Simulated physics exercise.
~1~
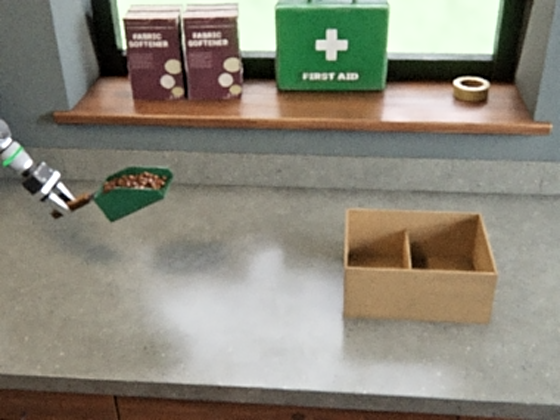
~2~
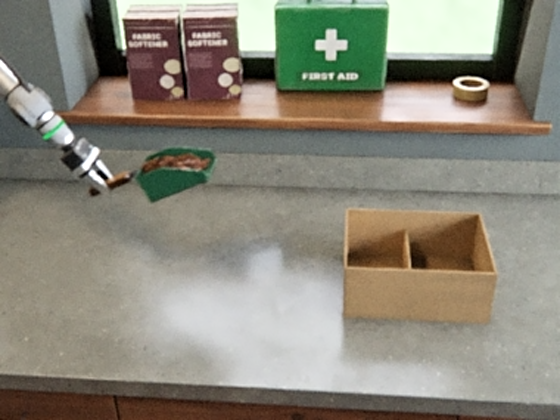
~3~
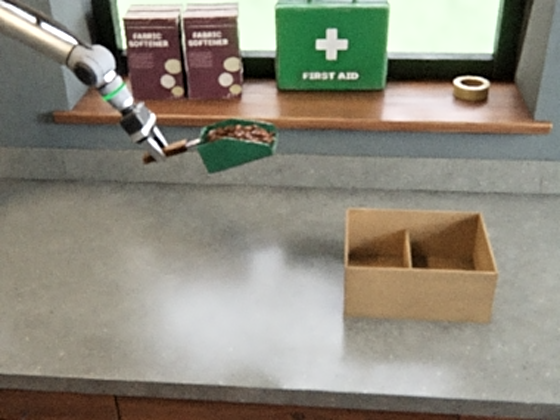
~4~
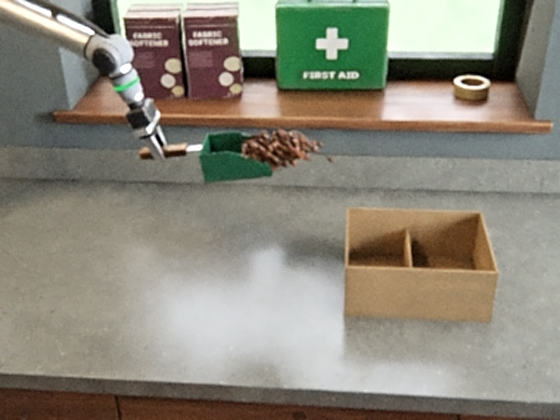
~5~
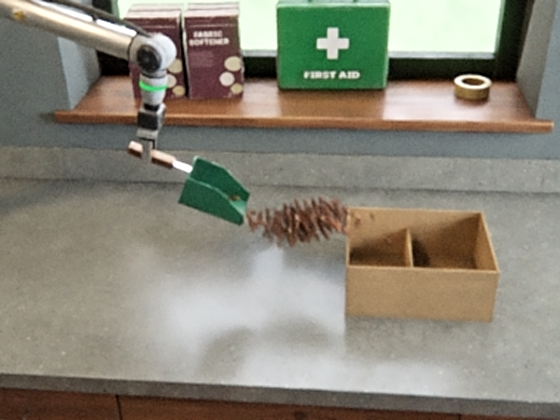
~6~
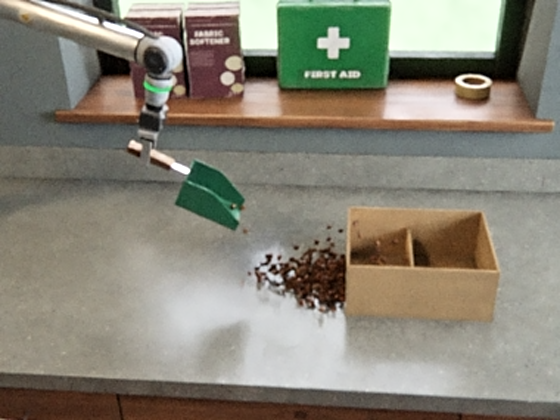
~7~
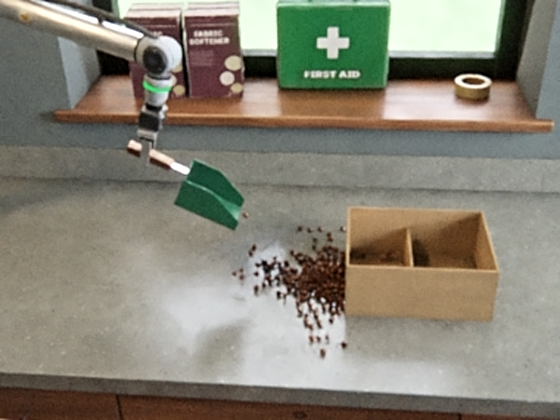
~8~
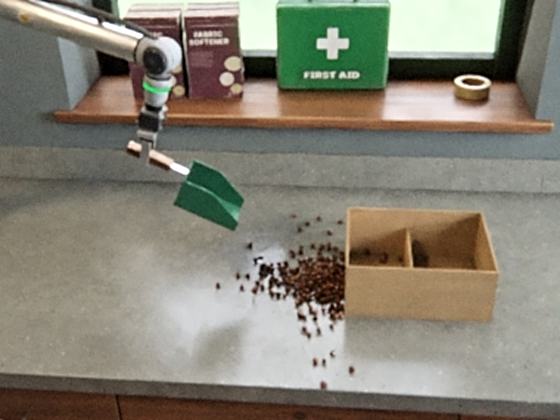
Brown pellets spilled across the grey counter when a robot arm swung a full green scoop up and to the right, then tipped it forward, and most landed in a scattered heap against the left side of the divided box instead of inside.
